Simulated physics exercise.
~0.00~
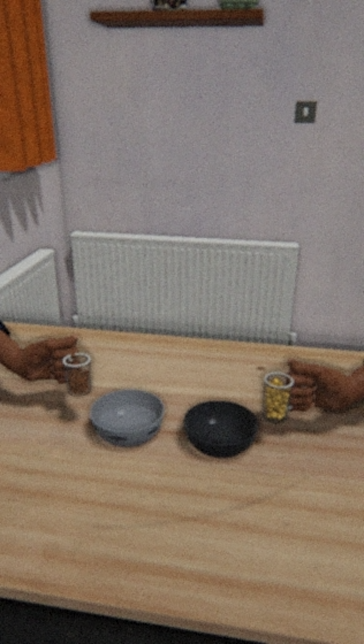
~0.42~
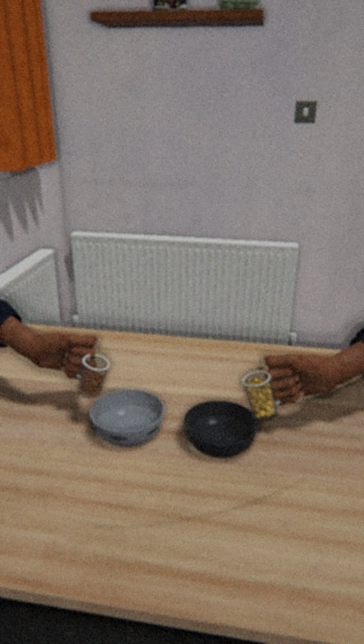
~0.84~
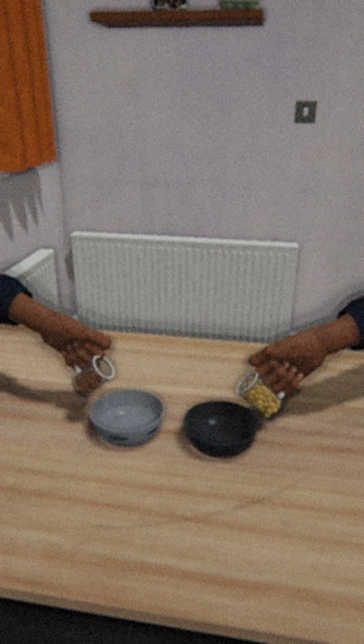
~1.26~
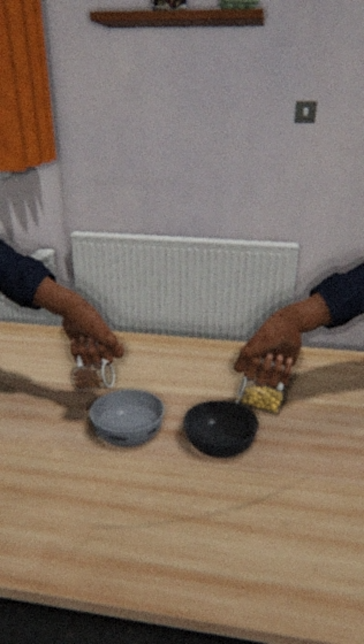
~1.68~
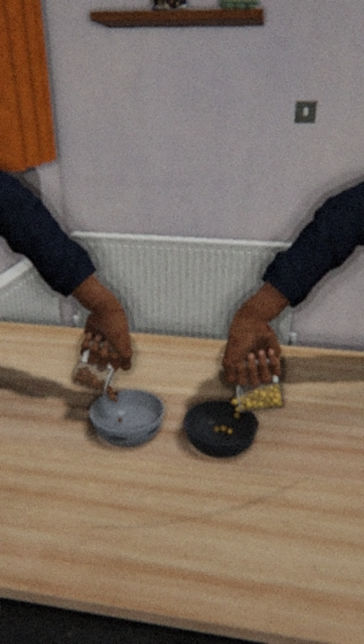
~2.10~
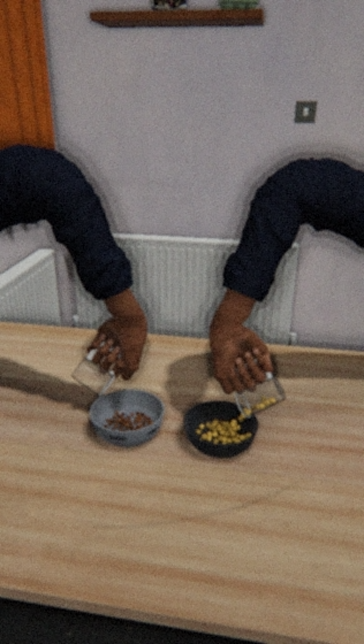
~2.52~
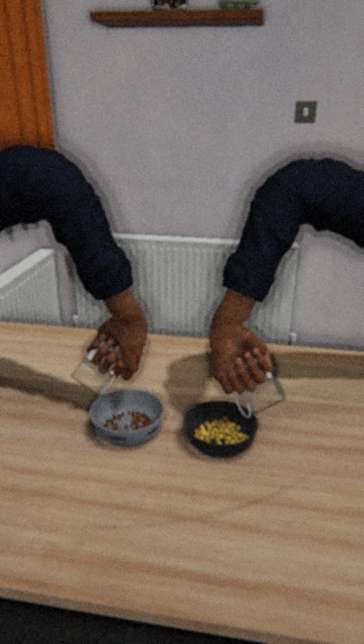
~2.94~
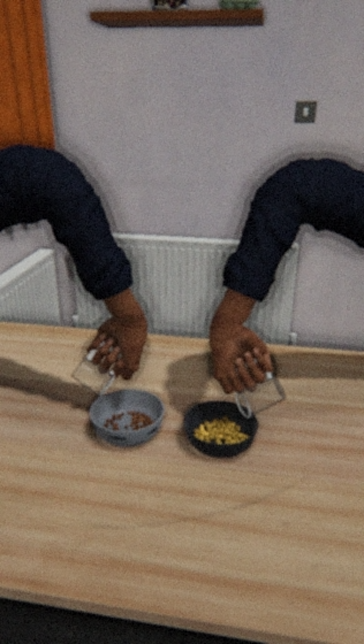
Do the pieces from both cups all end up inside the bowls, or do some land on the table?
They all end up inside the bowls. The grey bowl on the left catches all the brown pieces, and the black bowl on the right catches all the yellow ones.
At a wooden table, two hands tip cups of small pieces into two separate bowls.
